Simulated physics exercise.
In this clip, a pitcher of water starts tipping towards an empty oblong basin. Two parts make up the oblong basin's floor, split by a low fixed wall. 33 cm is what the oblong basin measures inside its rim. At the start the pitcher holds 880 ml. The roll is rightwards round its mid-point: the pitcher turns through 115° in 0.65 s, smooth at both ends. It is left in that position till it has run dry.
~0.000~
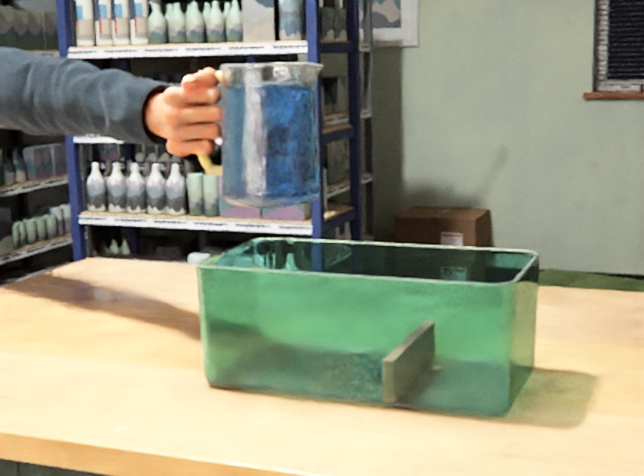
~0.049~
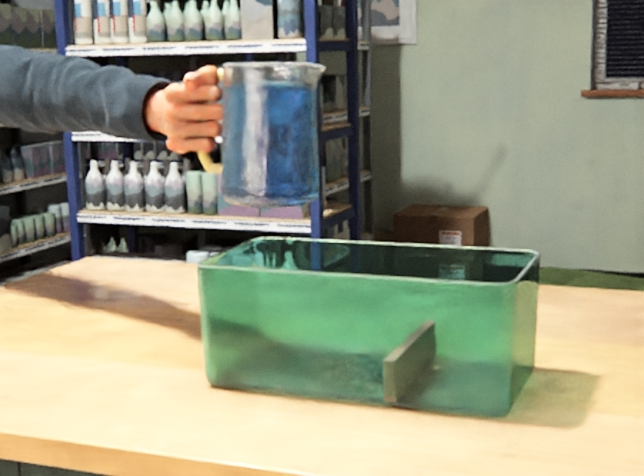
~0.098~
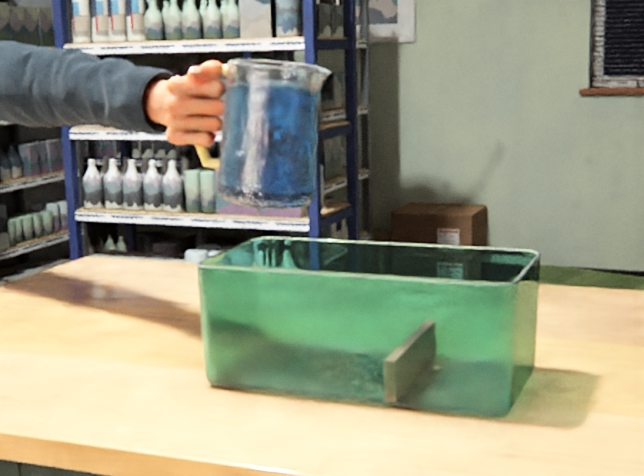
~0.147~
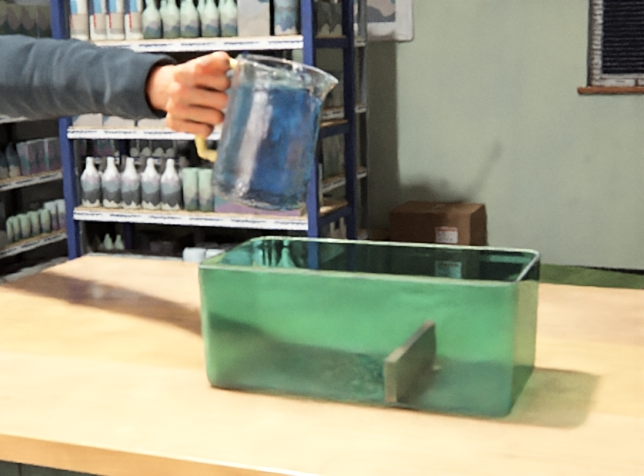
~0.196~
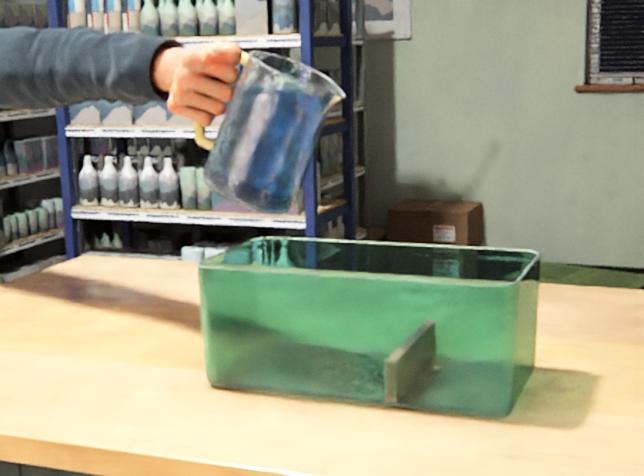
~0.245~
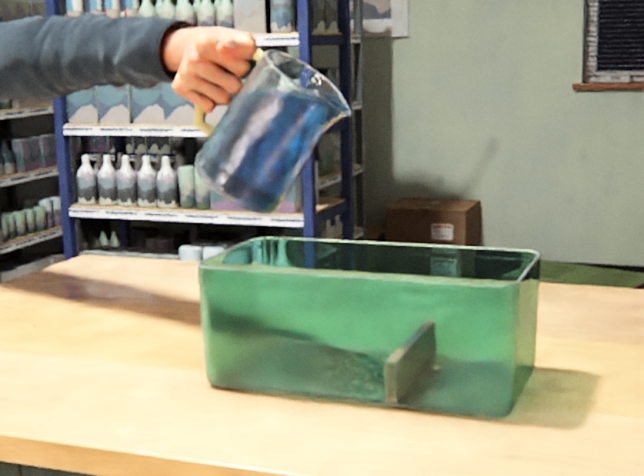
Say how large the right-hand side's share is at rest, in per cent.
Its share is roughly 26 per cent.
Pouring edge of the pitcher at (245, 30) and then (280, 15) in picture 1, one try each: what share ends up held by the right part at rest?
It comes to 10 per cent, and then 5 per cent.
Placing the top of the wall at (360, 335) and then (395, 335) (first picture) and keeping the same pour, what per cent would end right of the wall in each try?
95 in a hundred, followed by 55 in a hundred.
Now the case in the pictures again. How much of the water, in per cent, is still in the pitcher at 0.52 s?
I reckon about 64 in a hundred is still held.
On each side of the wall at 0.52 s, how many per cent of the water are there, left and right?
Lab note: Left near 6, right near 9.
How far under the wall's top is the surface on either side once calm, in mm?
Measured: Left around 24 mm, right around 30 mm.
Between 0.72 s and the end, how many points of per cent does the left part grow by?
That works out to roughly 22 per cent of the whole.
By 0.52 s the tilt is 103° and 65 per cent is still to pour, 6 is left of the wall and 9 right of it.
By 0.72 s the tilt is 115° and 17 per cent is still to pour, 50 is left of the wall and 18 right of it.
By 0.92 s the tilt is 115° and 2 per cent is still to pour, 67 is left of the wall and 25 right of it.
By 1.15 s the tilt is 115° and 0 per cent is still to pour, 71 is left of the wall and 26 right of it.
At rest 71 per cent lies left of the wall, 26 right of it and 3 outside.
